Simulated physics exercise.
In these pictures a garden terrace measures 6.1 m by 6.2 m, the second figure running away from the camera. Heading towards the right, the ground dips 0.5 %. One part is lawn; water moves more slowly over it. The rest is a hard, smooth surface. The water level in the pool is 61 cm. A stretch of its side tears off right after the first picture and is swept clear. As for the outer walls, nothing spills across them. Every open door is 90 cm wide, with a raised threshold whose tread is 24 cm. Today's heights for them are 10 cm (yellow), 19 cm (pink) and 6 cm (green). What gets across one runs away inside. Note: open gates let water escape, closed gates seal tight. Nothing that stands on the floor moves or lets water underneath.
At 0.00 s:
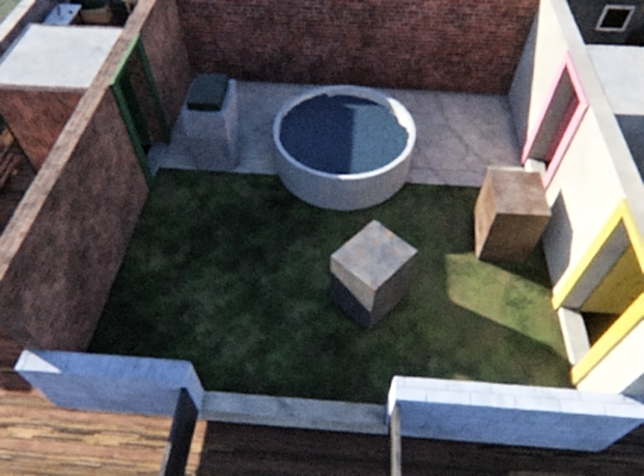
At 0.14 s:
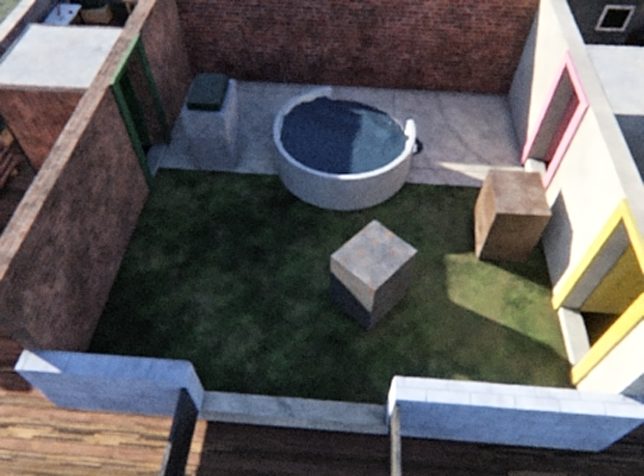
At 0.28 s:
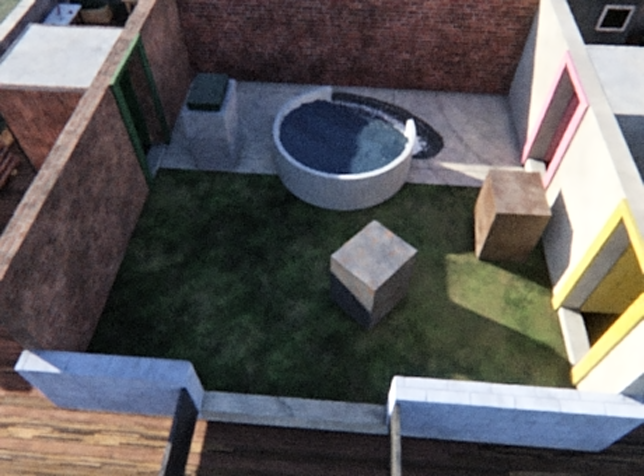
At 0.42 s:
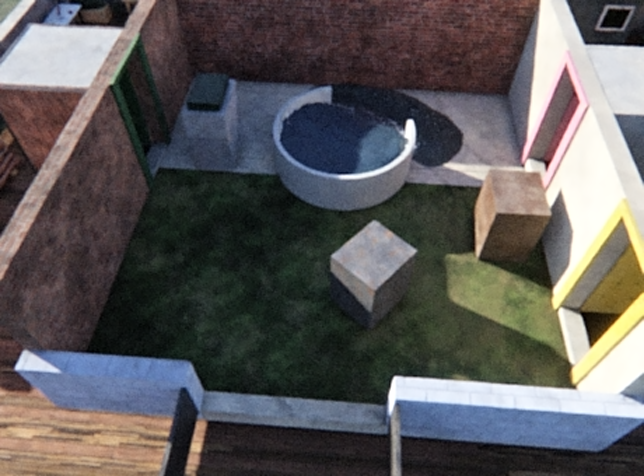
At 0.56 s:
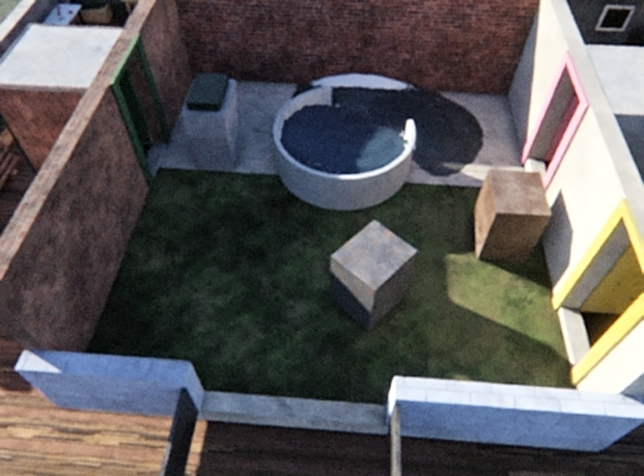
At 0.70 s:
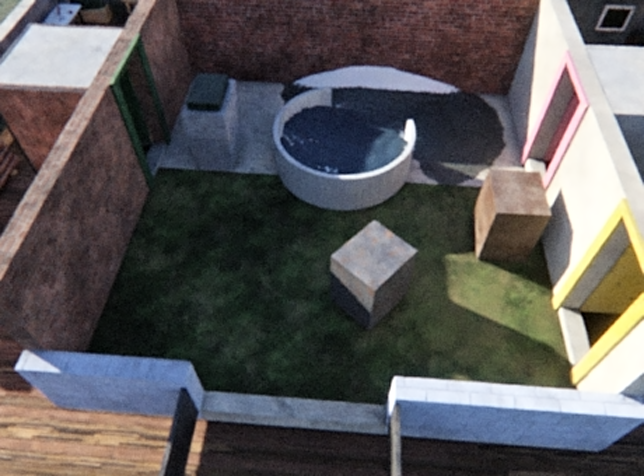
On a walled garden terrace with a lawn, blocks and green, pink and yellow doorways, a round pool stands full and still on the paving. Its far side breaks open, and water pours out behind it, spreading in a widening dark sheet along the brick back wall and across the paving to the right.
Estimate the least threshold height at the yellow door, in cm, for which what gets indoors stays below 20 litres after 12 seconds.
Close to 5 cm is just enough.
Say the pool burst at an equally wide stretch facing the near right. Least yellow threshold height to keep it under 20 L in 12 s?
I'd say close to 16 cm.
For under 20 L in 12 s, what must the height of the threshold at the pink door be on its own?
For pink, a step near 12.5 cm.
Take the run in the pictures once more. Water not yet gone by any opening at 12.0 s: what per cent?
Roughly 96 per cent of the water.
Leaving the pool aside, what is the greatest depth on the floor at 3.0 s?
I'd estimate roughly 31 cm.
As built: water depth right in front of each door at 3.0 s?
The yellow door has 0 cm, the pink door 13 cm and the green door 3 cm.
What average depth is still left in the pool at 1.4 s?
About 33 cm.
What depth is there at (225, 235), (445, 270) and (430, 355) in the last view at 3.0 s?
Close to 0, 0 and 0 cm, one after the other.
After 1.4 s water covers 20 % of the floor, deepest (49 cm) near (501, 97); it has not reached the yellow door.
After 3.0 s water covers 40 % of the floor, deepest (31 cm) near (502, 103); it has not reached the yellow door.
After 12.0 s water covers 100 % of the floor, deepest (8 cm) near (534, 248); 7 cm at the yellow door, 0 litres in over its 10 cm threshold.
At the yellow door as built, the water arrived by 3.4 s and peaked near 9 cm at 8.0 s.
Run again over the same 12 s with other heights there, 34 litres in over 4 cm, 14 litres over 5.5 cm. The limit of 20 litres is kept from about 5 cm up.
